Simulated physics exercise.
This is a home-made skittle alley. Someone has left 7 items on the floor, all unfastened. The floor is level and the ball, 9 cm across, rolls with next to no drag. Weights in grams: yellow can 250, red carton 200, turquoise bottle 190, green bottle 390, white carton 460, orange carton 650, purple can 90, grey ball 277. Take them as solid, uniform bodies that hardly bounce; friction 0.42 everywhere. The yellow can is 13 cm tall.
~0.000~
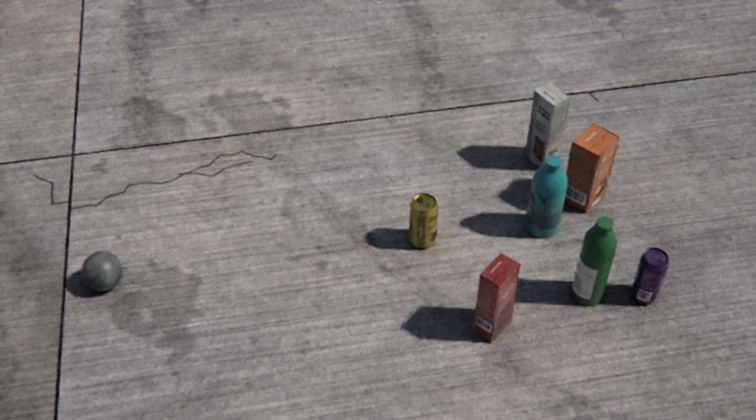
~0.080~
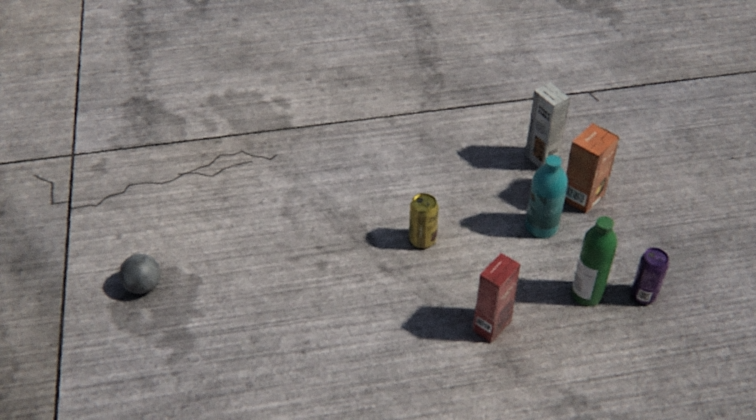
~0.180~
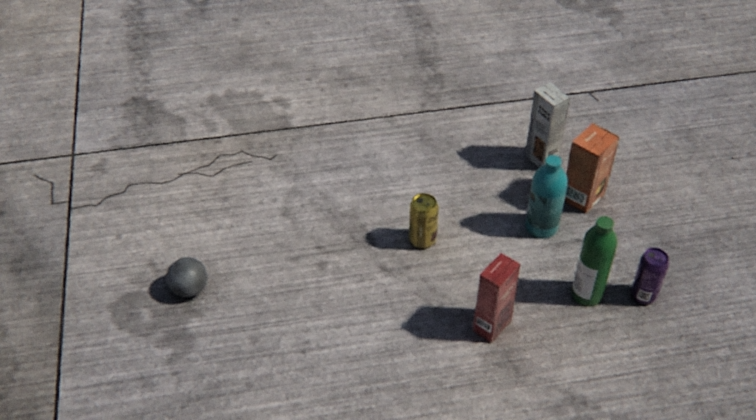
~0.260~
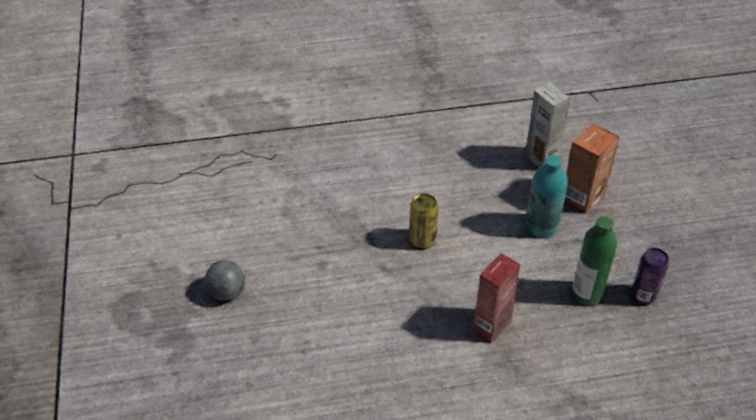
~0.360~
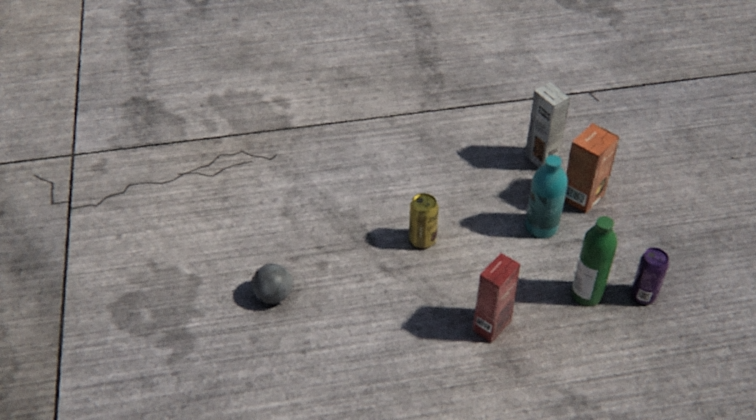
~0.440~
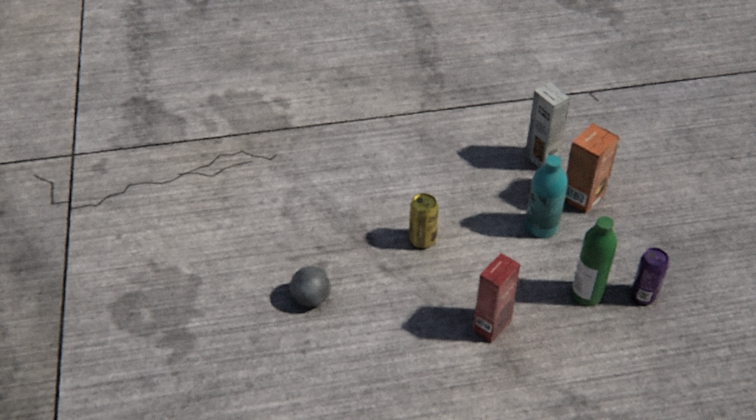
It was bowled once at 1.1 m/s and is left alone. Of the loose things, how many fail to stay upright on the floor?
Things lost: One.
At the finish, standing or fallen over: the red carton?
The red carton topples.
After 0.64 s, 68 cm rolled; grey ball near (406, 294).
After 0.94 s, 92 cm rolled; grey ball near (514, 287); red carton leaning 15° near (521, 312).
After 1.24 s, 104 cm rolled; grey ball near (564, 259); red carton on its side near (553, 367).
After 2.44 s, 121 cm rolled; grey ball near (624, 216); red carton on its side near (553, 367).
By the end (4.0 s), tipped over on the floor, red carton; the other 6 in place, give or take 8 cm. Seen from the same camera at the end, yellow can near (423, 222), red carton near (553, 367).
